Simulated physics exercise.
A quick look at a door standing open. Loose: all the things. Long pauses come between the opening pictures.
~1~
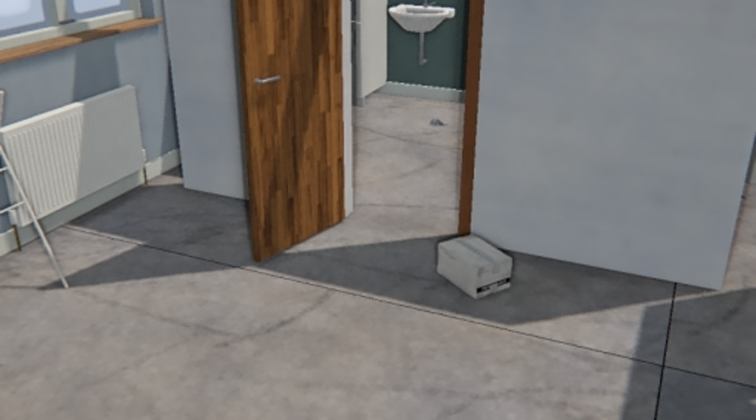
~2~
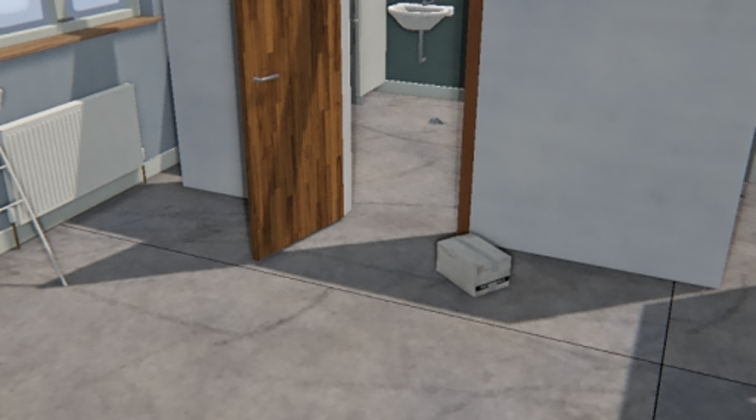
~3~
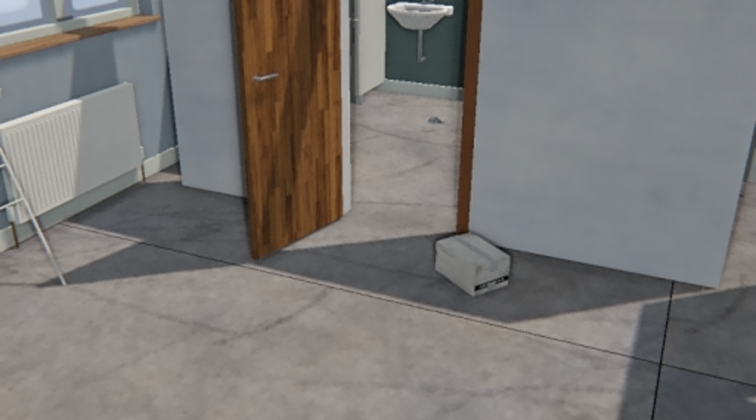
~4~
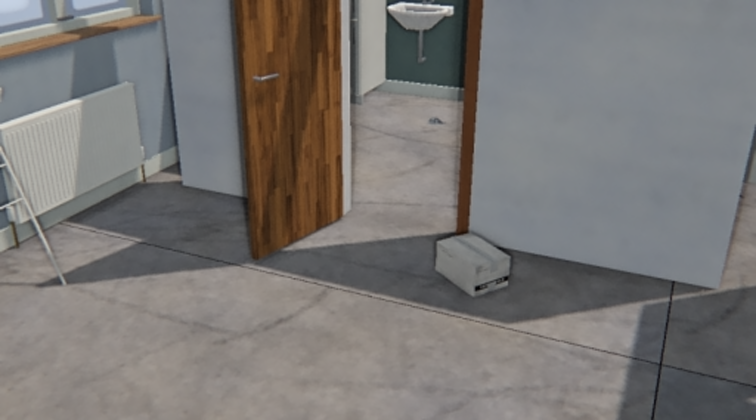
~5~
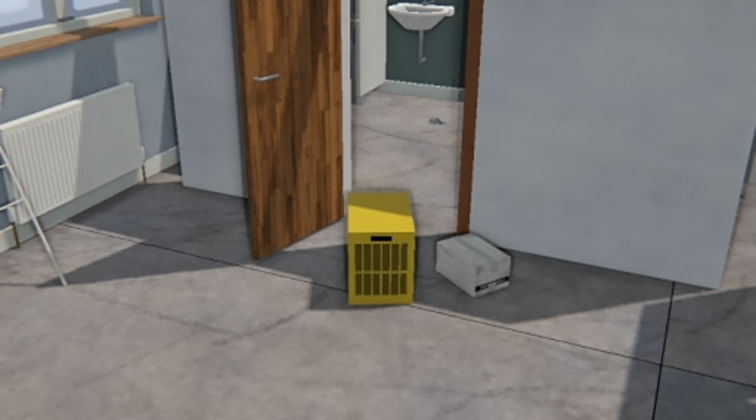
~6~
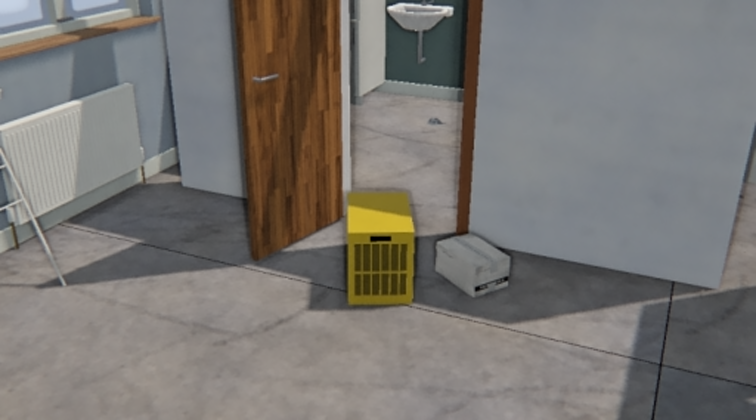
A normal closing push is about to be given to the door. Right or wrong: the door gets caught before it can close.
Right.
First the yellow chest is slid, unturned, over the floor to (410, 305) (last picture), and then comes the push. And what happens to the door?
Well, then the door makes it fully home.
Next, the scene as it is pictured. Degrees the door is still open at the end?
Close to 60 degrees, I'd say.
Then, 0.40 s past the last view, door at 98°.
Then, 0.70 s past the last view, door at 86°.
Then, 1.00 s past the last view, door at 72°.
Then, 1.20 s past the last view, door at 63°.
Finally, door at 62°; both still in place. Final places as the last picture's camera would see them, yellow chest near (380, 247).
